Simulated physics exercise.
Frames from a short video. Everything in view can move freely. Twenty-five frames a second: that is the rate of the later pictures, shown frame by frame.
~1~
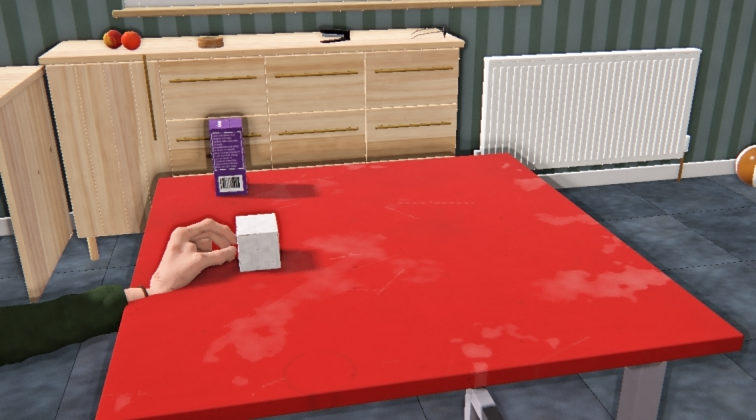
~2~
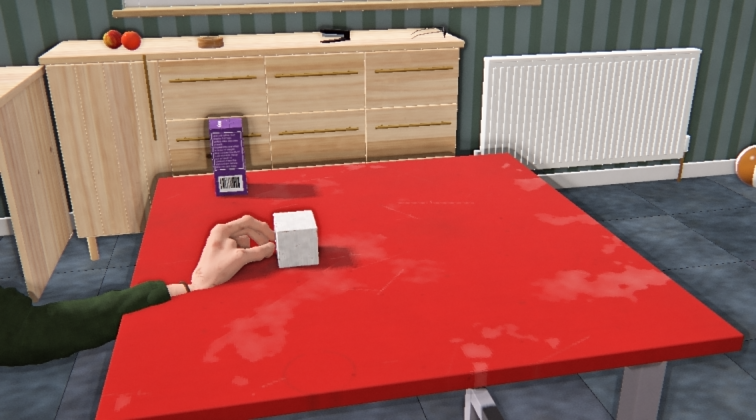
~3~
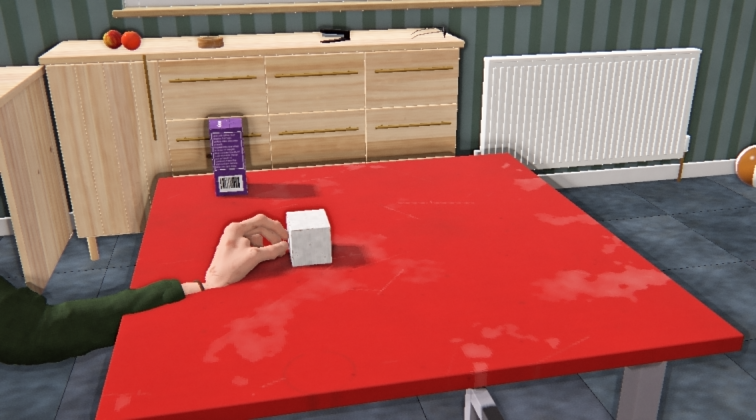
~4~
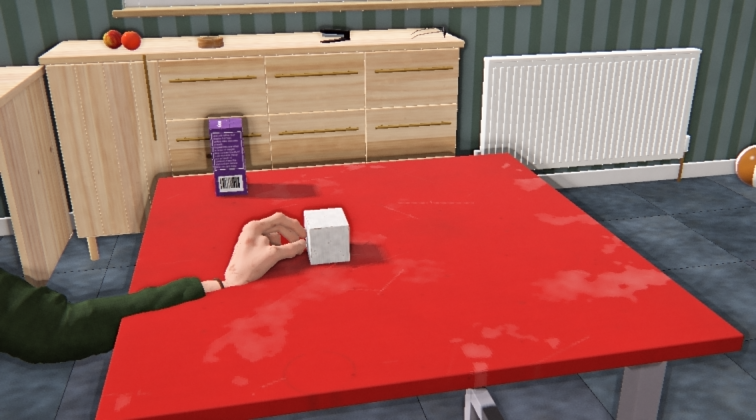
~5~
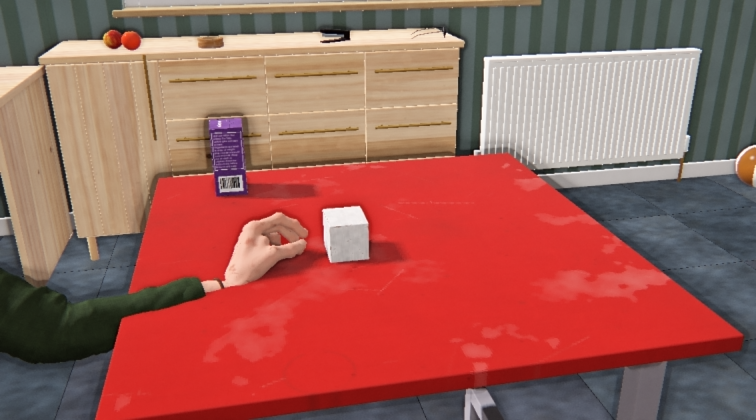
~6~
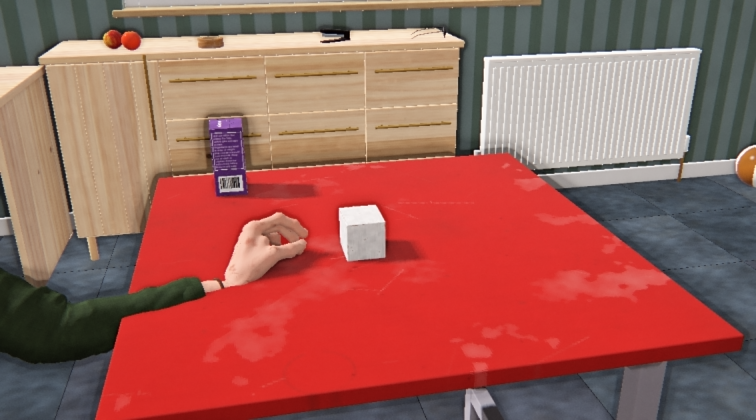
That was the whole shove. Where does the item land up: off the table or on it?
Turns out it is left on the table.
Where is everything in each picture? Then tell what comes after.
The first picture shows under the hand; white block (258, 242).
The second picture shows under the hand; white block (296, 239).
The third picture shows under the hand; white block (309, 237).
The fourth picture shows white block (327, 236).
The fifth picture shows white block (346, 234) moved a little.
The sixth picture shows white block (362, 233) moved about its own width.
Then, 0.10 s later than the last frame, white block moved about its own width near (392, 230).
Then, 0.20 s later than the last frame, white block moved well along near (408, 228).
When it is over, moved from the start, white block. End places, in pixels of the last picture, white block near (409, 228).
